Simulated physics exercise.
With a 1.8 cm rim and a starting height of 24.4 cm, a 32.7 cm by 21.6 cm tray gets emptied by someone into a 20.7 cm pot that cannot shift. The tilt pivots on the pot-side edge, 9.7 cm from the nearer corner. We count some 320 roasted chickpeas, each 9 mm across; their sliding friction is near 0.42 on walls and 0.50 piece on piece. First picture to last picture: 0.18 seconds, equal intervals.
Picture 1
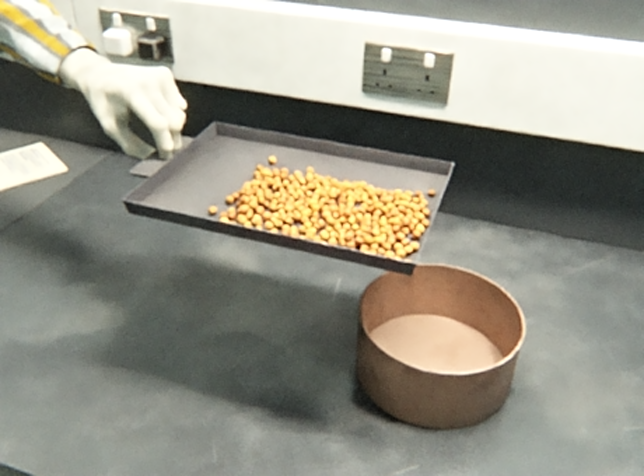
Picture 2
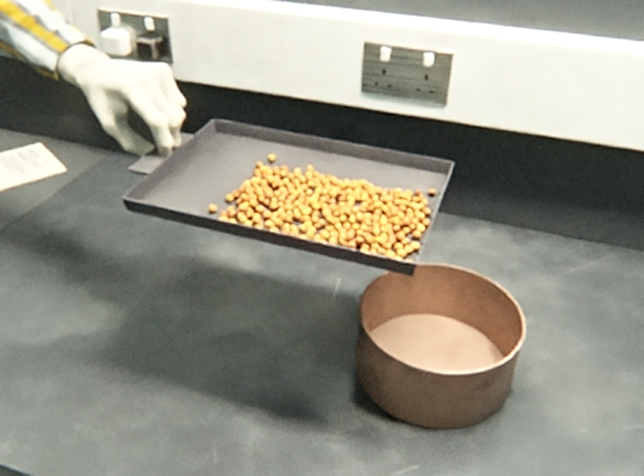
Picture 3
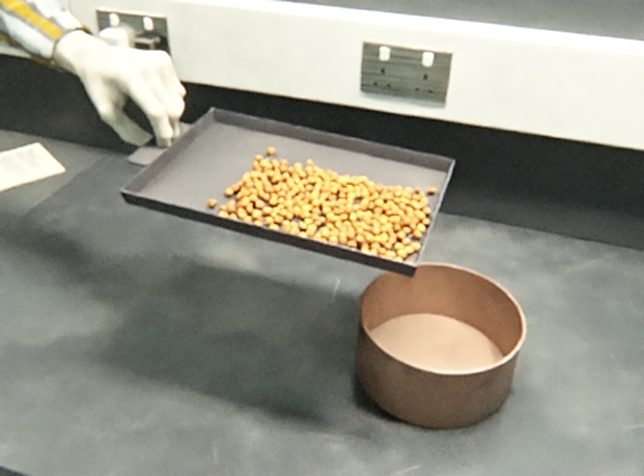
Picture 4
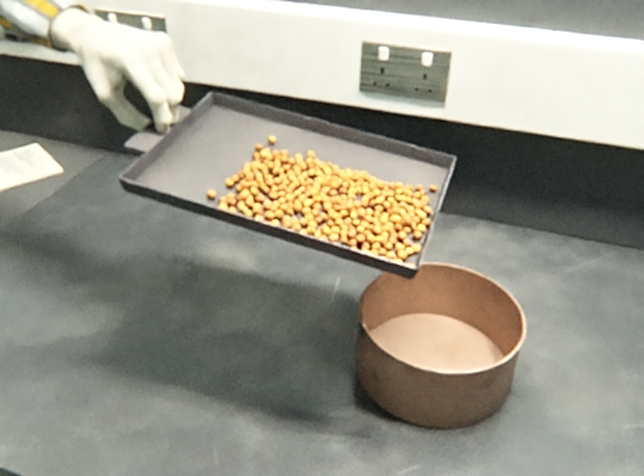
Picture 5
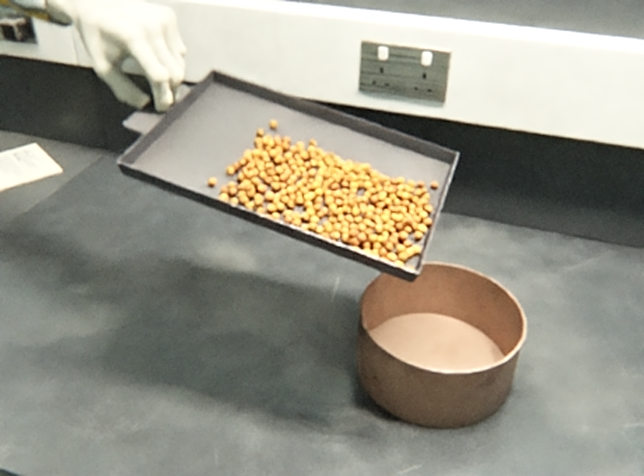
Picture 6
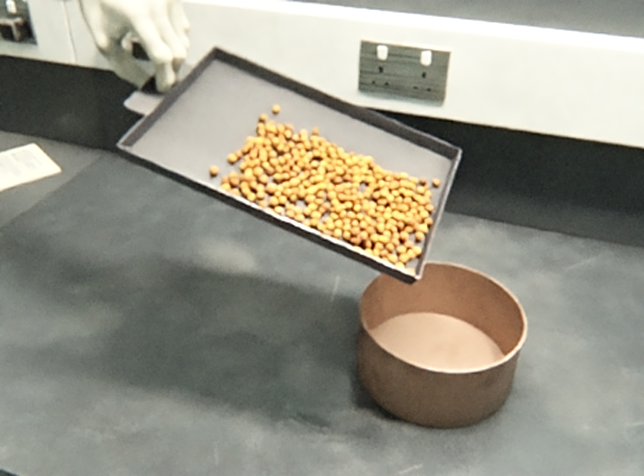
A gloved-looking white hand raised the left end of a dark tray of small golden-brown pieces, tilting it steadily toward a round copper-brown pot while the pieces kept their place on the tray.
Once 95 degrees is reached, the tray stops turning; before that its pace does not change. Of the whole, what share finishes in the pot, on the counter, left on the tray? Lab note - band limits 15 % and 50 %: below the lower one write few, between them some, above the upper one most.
Pot = some; counter = most; left on the tray = few.
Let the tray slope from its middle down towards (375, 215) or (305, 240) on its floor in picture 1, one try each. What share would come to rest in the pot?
Near 70 and 20 per cent, in that order.
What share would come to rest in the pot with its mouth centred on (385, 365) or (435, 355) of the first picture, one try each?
Spot one: Some 90 per cent; spot two: Some 95 per cent.
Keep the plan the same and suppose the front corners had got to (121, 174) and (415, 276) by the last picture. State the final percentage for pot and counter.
Final per cent - pot 20, counter 80.
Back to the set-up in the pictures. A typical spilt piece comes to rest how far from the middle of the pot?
Close to 18 cm, give or take.
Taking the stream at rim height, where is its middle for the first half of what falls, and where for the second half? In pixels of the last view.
Roughly (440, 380) to start, and after that (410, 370).
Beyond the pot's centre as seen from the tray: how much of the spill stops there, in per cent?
Share past the middle: Roughly 60 percent.
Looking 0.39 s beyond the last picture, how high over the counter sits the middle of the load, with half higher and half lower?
About 28 cm.
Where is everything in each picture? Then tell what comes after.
In the first picture, tray tilt 0 degrees, front corners at (127, 199) and (413, 261); middle of the pieces at (325, 210); pot at (441, 313).
In the second picture, tray tilt 1 degrees, front corners at (126, 197) and (414, 261); middle of the pieces at (326, 209).
In the third picture, tray tilt 3 degrees, front corners at (125, 189) and (415, 263), lowest corner right front; middle of the pieces at (326, 206).
In the fourth picture, tray tilt 8 degrees, front corners at (123, 177) and (415, 266), lowest corner right front; middle of the pieces at (327, 201).
In the fifth picture, tray tilt 13 degrees, front corners at (122, 160) and (416, 270), lowest corner right front; middle of the pieces at (328, 195).
In the sixth picture, tray tilt 19 degrees, front corners at (122, 144) and (417, 274), lowest corner right front; middle of the pieces at (331, 189); pot at (442, 311).
Then, 0.24 s after the last picture, tilt 58 degrees; the tray holds 100 %, the pot 0 %.
Then, 0.39 s after the last picture, tilt 83 degrees; the tray holds 95 %, the pot 0 %.
Then, 0.68 s after the last picture, tilt 95 degrees; the tray holds 10 %, the pot 25 %.
In the end, pot 35 %, counter 65 %, tray 0 %.
